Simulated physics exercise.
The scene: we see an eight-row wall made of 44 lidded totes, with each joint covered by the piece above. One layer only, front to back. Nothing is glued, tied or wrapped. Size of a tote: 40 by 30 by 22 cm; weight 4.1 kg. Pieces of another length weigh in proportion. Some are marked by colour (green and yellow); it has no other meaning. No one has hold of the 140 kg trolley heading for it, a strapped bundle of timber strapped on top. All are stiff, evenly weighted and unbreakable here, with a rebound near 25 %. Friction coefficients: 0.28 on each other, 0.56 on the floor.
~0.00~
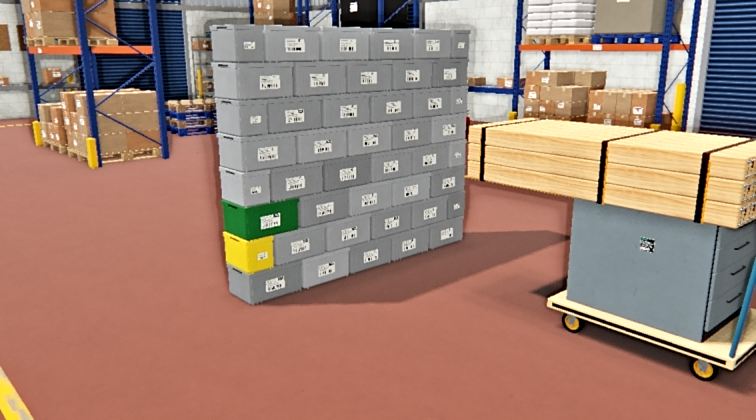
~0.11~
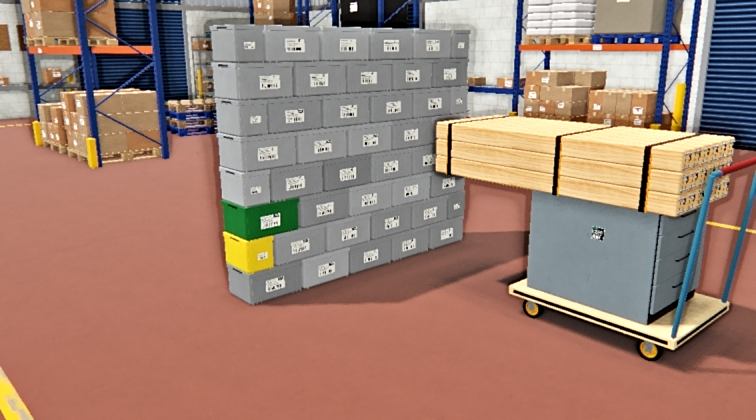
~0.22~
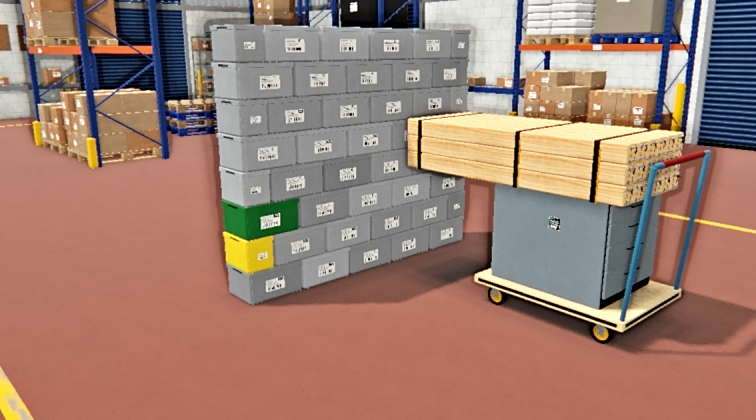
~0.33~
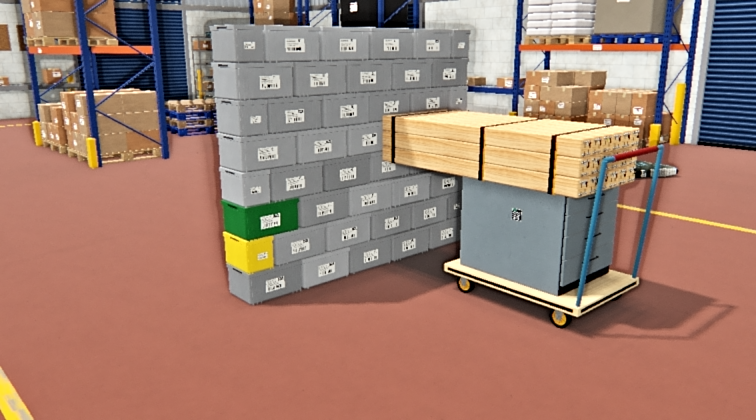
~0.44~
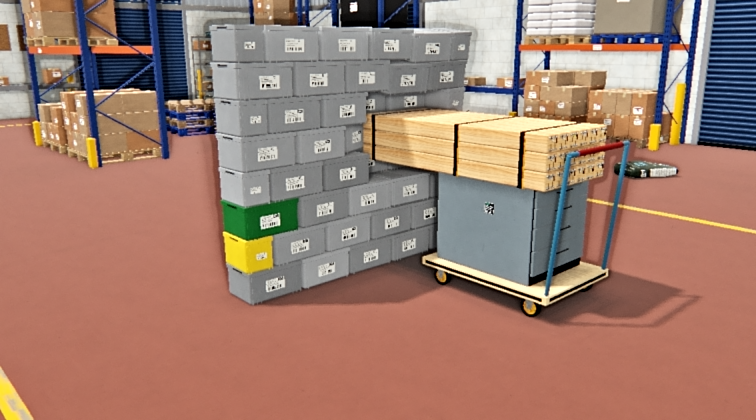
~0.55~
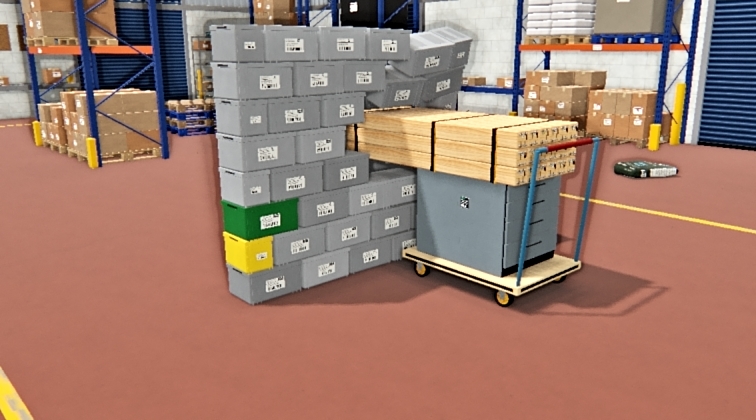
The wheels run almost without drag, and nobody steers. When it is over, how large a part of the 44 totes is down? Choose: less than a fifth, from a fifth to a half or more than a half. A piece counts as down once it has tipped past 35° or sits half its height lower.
Ending down: From a fifth to a half.
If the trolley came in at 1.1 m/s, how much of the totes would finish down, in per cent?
Then about 50 per cent.
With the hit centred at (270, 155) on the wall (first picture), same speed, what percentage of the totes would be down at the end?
In that case about 30 per cent.
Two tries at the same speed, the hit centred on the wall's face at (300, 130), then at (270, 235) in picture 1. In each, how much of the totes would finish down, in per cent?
About 20 then 20 per cent.
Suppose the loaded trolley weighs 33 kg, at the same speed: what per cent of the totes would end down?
Then about 50 per cent.
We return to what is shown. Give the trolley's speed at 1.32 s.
Roughly 0.2 m/s.
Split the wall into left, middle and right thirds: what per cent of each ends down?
Left 0, middle 50, right 60 per cent.
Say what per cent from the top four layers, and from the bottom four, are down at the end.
Top 60, bottom 10 per cent.
Around 0.70 s, load 70 cm past the wall's line, still rolling; 11 of the 44 totes down.
Around 0.90 s, load 93 cm past the wall's line, still rolling; 11 of the 44 totes down.
Around 1.32 s, load 1.15 m past the wall's line, still rolling; 13 of the 44 totes down.
Around 2.28 s, load 1.16 m past the wall's line, stopped; 15 of the 44 totes down.
Finally (4.1 s), load 1.16 m past the wall's line, stopped; 15 of the 44 totes down; yellow tote unmoved; green tote unmoved. That is 34 per cent. Seen by the last camera, middles, yellow tote near (248, 250), green tote near (260, 215).
